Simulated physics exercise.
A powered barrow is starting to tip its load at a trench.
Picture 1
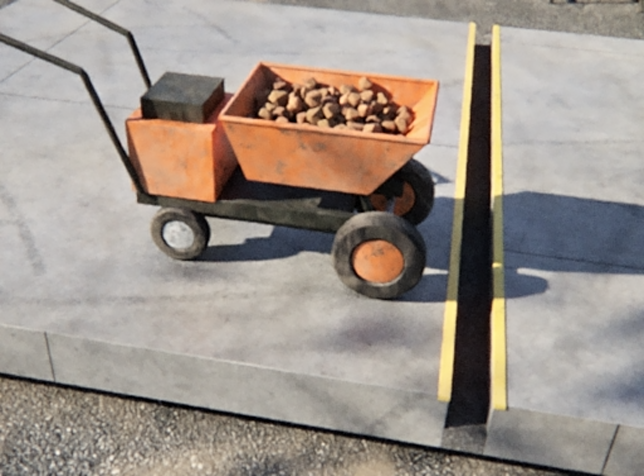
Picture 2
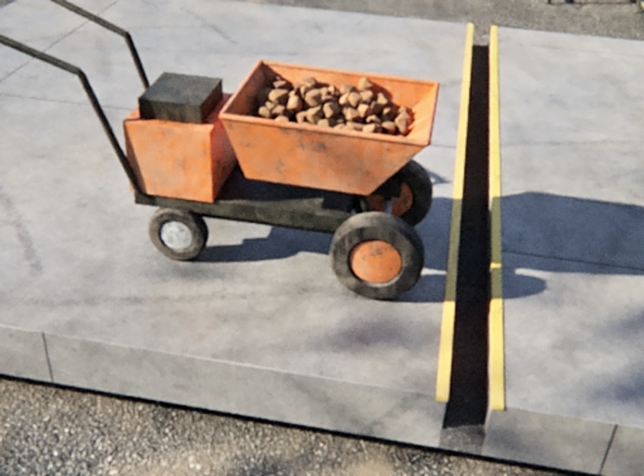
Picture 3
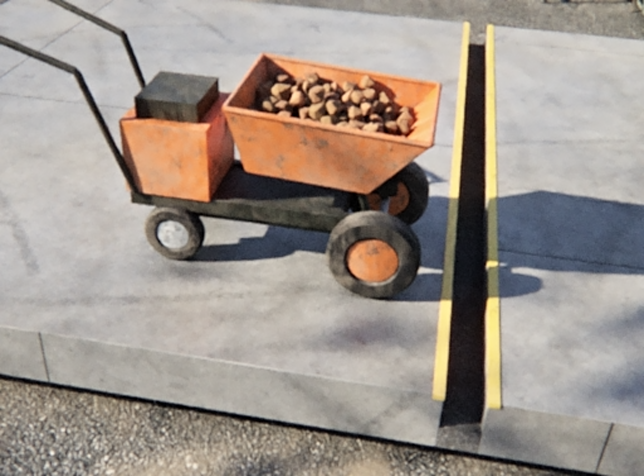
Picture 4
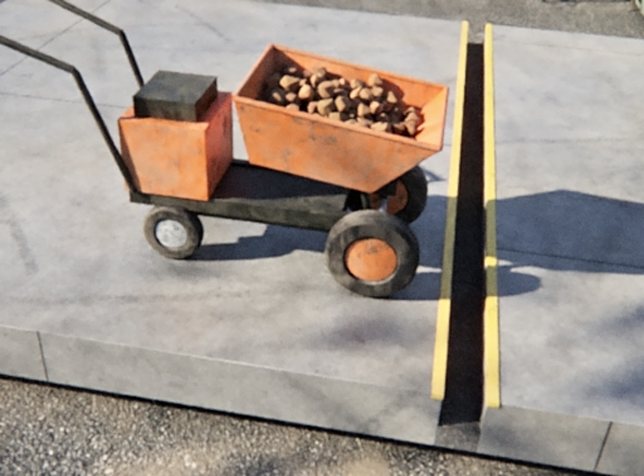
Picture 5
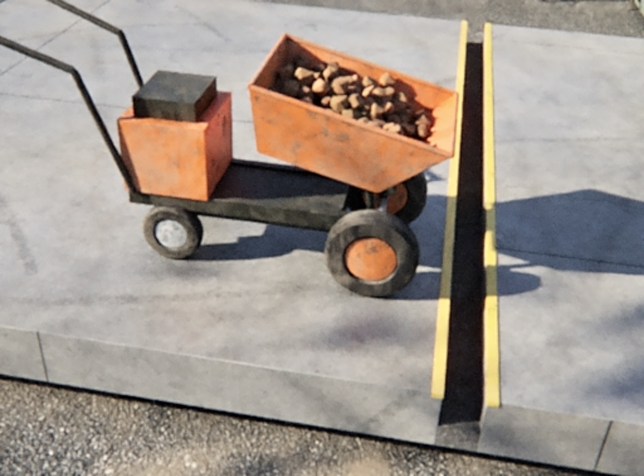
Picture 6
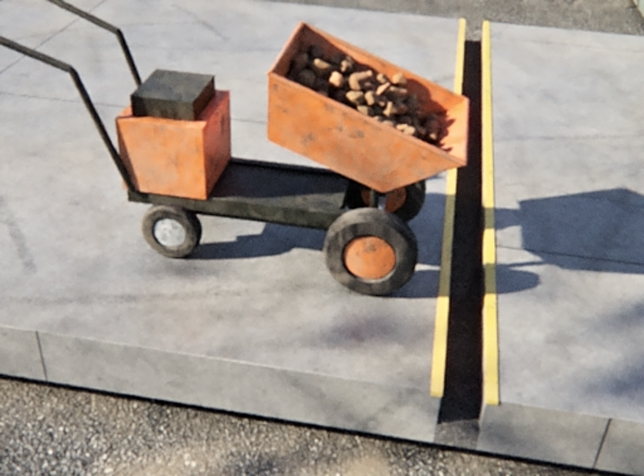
A sunlit grey concrete slab with gravel along its near edge is seen from above and to one side, the view staying almost still. A small orange and black barrow with handles at left carries brown clods in its orange skip, left of a narrow, dark, yellow-edged trench. The barrow shifts very slightly left, then its skip tilts steadily rightward, its lip moving over the trench with the clods still inside.
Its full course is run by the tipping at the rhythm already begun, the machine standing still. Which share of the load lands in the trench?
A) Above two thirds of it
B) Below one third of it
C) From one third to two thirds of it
The answer is B.
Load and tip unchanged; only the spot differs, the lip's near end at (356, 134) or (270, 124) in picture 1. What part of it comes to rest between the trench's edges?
The first gives close to 50 per cent and the second 40 per cent.
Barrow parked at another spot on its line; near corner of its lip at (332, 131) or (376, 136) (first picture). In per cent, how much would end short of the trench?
In turn, around 20 per cent and 0 per cent.
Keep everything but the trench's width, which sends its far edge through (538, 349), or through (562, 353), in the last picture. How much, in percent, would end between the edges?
30 %, 60 %.
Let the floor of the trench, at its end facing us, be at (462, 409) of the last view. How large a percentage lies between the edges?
I'd put it at about 0 in a hundred.
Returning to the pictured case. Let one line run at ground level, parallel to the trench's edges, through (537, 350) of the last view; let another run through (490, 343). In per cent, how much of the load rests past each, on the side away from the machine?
Close to 80 and 100 per cent respectively.
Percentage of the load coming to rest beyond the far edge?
Estimate: Some 95 percent.
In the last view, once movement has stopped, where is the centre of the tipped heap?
(575, 273).
Just after the last frame, skip tipped steeply; every one in the skip.
A moment on, skip tipped right over; roughly two thirds in the skip; roughly a third beyond it; just a few falling.
Further on, skip tipped right over; about a tenth in the skip; the larger part beyond it.
When it is over, skip tipped right over; just a few in the skip; just a few in or heaped over the trench; almost all beyond it.
